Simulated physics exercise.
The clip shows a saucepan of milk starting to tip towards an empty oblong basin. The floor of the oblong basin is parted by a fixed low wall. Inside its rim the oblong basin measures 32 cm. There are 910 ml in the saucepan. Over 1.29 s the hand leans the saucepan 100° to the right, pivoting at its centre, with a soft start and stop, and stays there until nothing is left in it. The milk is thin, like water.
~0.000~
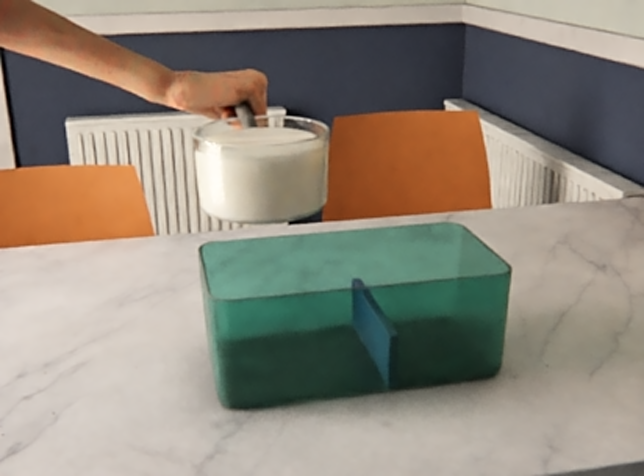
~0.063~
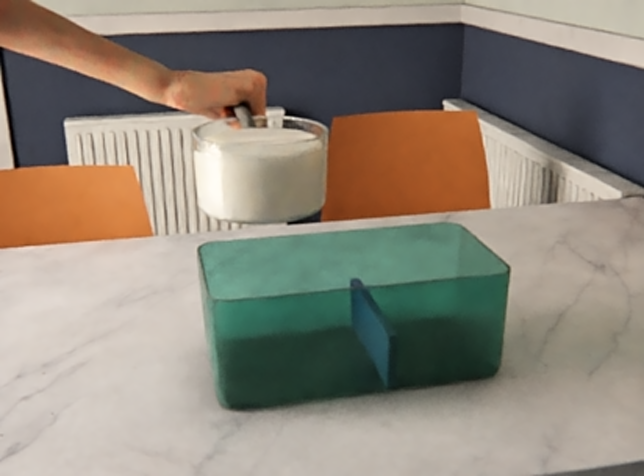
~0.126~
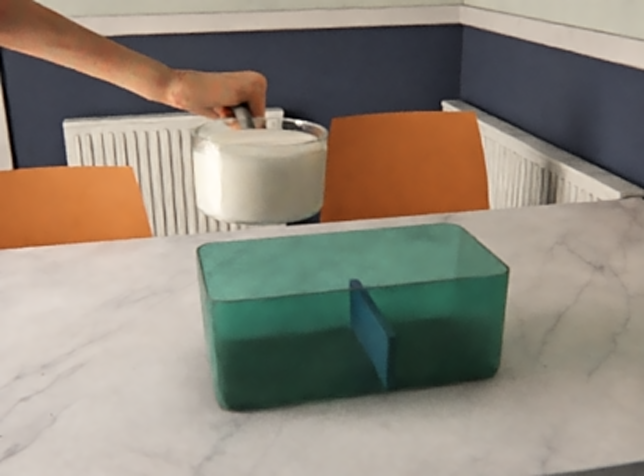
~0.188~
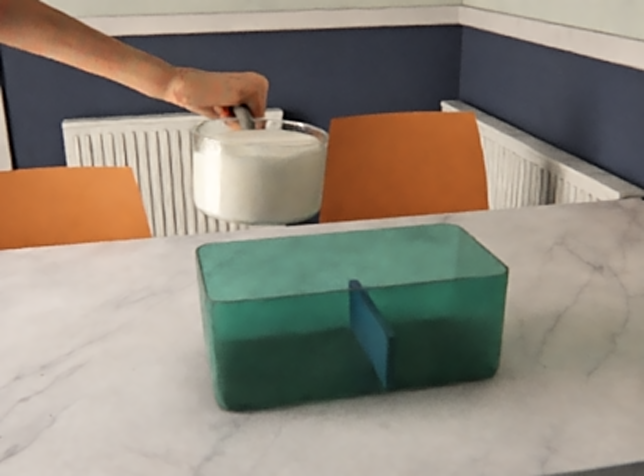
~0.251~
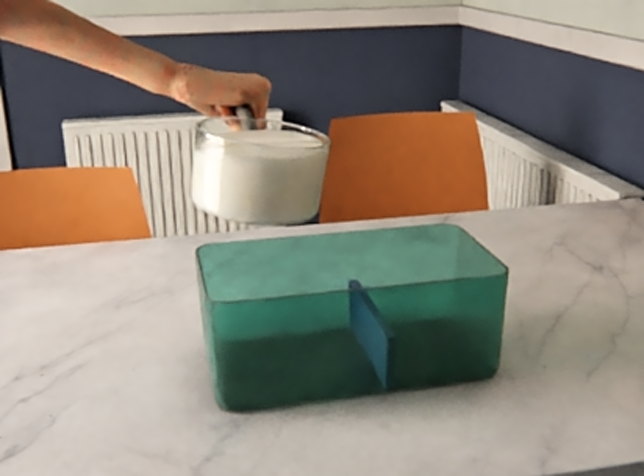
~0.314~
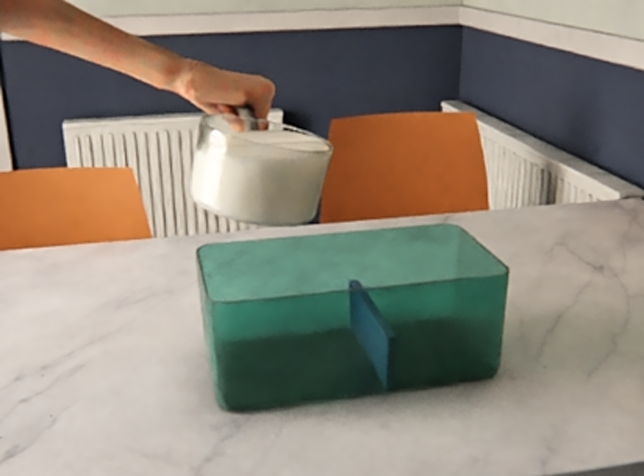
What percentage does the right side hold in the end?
Roughly 65 per cent is past the wall.
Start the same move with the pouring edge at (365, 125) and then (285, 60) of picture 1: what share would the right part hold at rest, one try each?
In turn about 95 and 40 per cent.
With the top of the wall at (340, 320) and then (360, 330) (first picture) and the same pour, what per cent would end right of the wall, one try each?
In turn about 95 and 75 per cent.
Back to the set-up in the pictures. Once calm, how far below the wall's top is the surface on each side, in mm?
Some 50 mm on the left and 32 mm on the right.
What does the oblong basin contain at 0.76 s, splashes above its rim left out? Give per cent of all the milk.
Some 18 per cent.
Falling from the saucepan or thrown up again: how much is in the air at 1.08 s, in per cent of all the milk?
Some 7 per cent.
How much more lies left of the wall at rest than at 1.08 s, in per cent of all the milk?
Some 20 per cent.
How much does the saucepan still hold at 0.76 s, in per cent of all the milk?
About 60 per cent.
By 0.76 s the tilt is 63° and 60 per cent is still to pour, 3 is left of the wall and 15 right of it.
By 1.08 s the tilt is 94° and 14 per cent is still to pour, 15 is left of the wall and 64 right of it.
By 1.42 s the tilt is 100° and 1 per cent is still to pour, 32 is left of the wall and 65 right of it.
By 1.79 s the tilt is 100° and 0 per cent is still to pour, 35 is left of the wall and 65 right of it.
At rest 35 per cent lies left of the wall, 65 right of it and 0 outside.
